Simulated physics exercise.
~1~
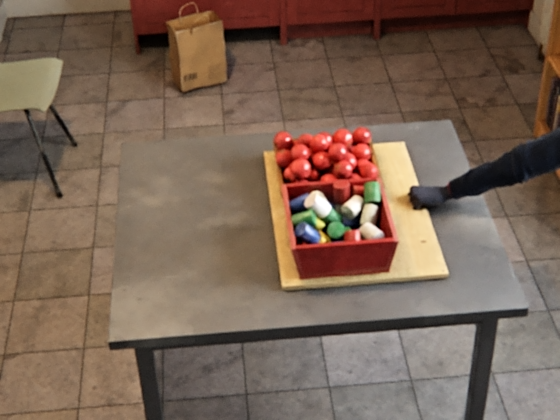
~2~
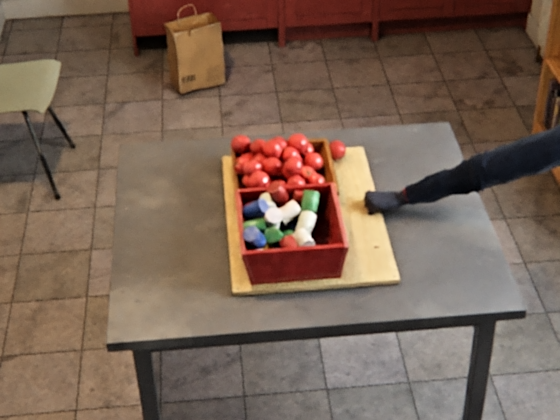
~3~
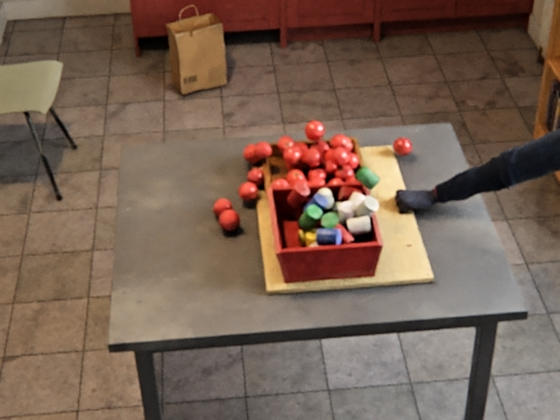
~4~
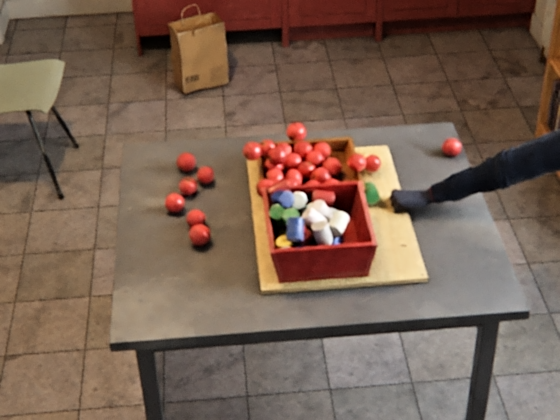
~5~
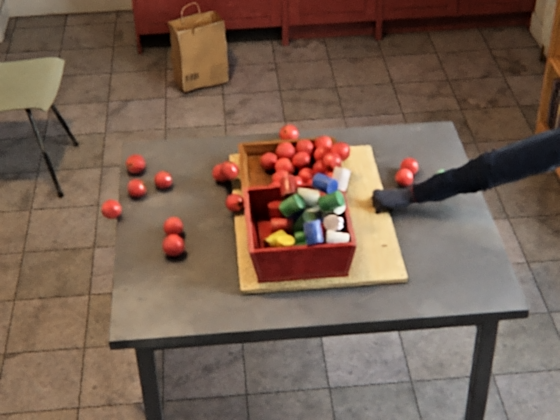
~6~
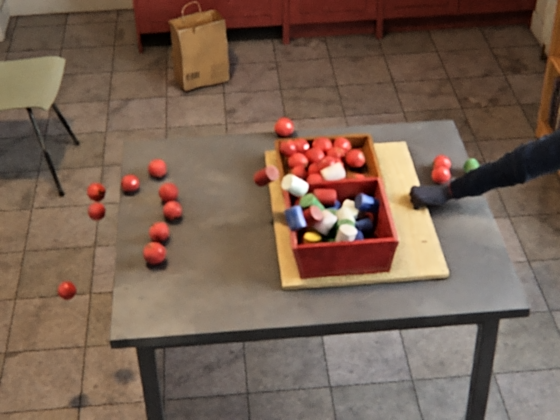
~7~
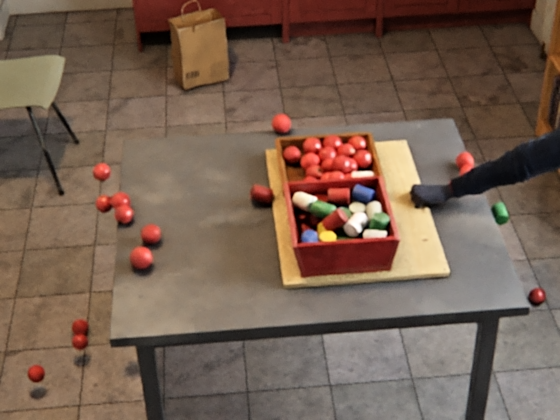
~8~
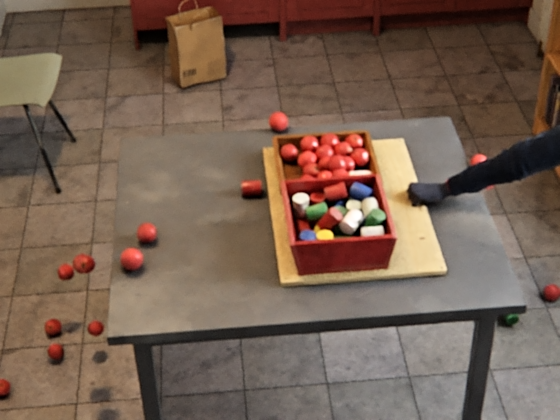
Red tomatoes spilled across a gray table as a dark-sleeved arm shook a board holding two open containers from side to side, and several rolled off onto the floor before the board stopped, leaving many tomatoes and most of the colorful jars inside.
